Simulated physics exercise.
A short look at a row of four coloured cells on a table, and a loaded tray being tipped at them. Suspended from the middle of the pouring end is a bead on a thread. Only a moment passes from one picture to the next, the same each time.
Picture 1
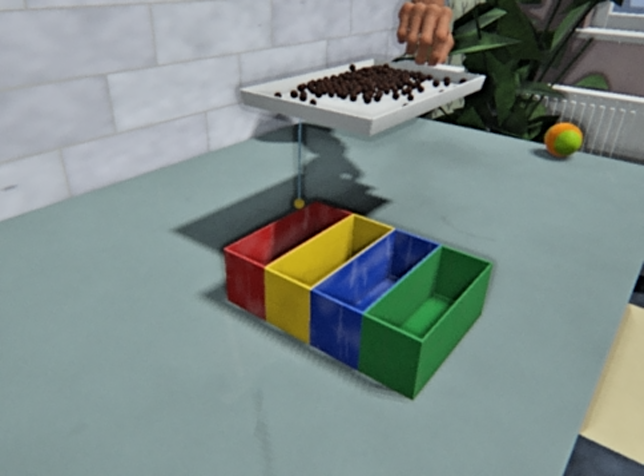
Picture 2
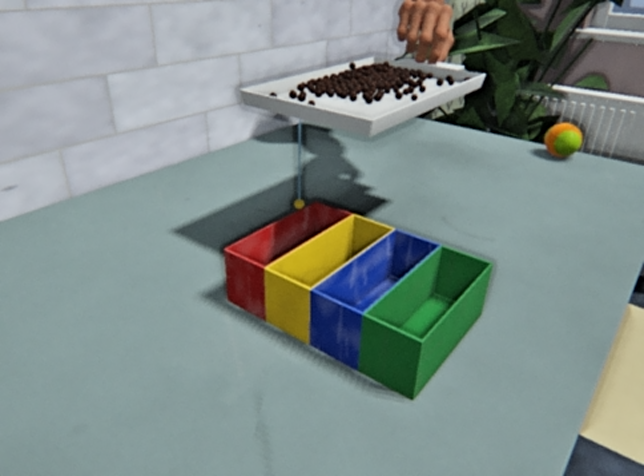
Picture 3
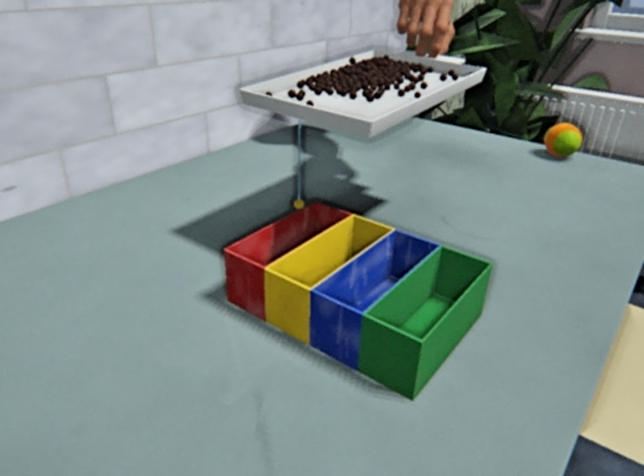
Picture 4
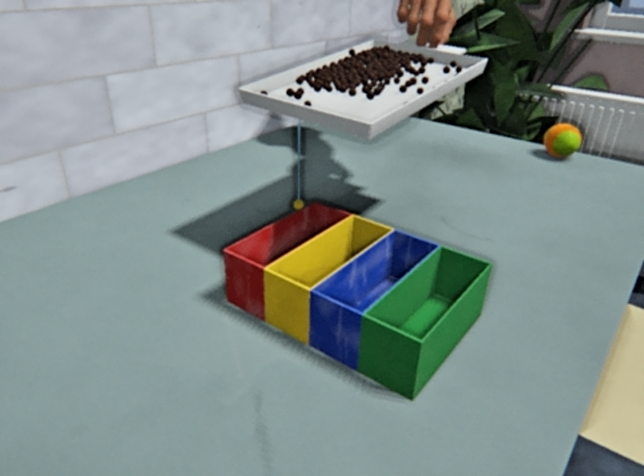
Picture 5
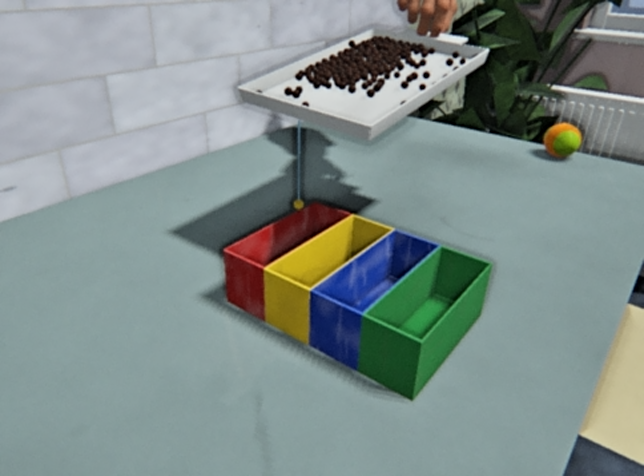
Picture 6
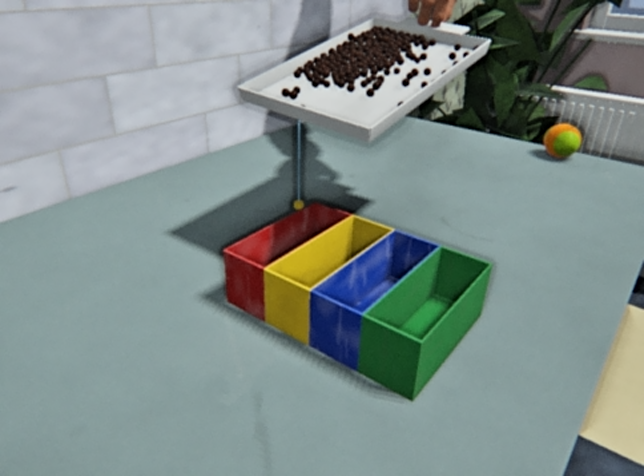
On a grey-green table, a hand tilting a white tray of chocolate balls behind red, yellow, blue and green cells, balls shifting.
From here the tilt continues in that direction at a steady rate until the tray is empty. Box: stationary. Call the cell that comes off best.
The yellow cell comes off best.
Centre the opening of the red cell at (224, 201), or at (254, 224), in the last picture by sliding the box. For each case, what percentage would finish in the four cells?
First placement near 80 percent, second near 100 percent.
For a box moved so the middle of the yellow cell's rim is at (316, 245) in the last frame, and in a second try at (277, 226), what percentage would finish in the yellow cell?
50 % and 10 %.
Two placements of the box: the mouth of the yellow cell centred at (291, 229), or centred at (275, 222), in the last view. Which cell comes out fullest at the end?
In order: Blue, the green one.
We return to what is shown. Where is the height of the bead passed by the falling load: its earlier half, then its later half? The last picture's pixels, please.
Points: About (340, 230), then about (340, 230).
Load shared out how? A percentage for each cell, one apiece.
Red cell near 20; yellow cell near 70; blue cell near 20; green cell near 0.
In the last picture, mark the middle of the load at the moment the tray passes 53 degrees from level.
In the last view the centre sits at roughly (337, 110).
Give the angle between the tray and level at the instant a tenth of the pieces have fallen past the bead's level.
Somewhere around 50 degrees.
Soon after the last picture, tray tipped steeply; most on the tray; a small part in the yellow cell; a stray few in the blue cell; a stray few in the red cell; a stray few in the green cell; a stray few falling or outside the box.
A little later, tray tipped right over; about a quarter on the tray; about half in the yellow cell; a small part in the blue cell; a small part in the red cell; a stray few in the green cell; a small part falling or outside the box.
Later still, tray tipped past a quarter turn; about two thirds in the yellow cell; a small part in the blue cell; a small part in the red cell; a stray few in the green cell; a stray few falling or outside the box.
At rest, tray tipped past a quarter turn; about two thirds in the yellow cell; a small part in the blue cell; a small part in the red cell; a stray few in the green cell; a stray few outside the box.
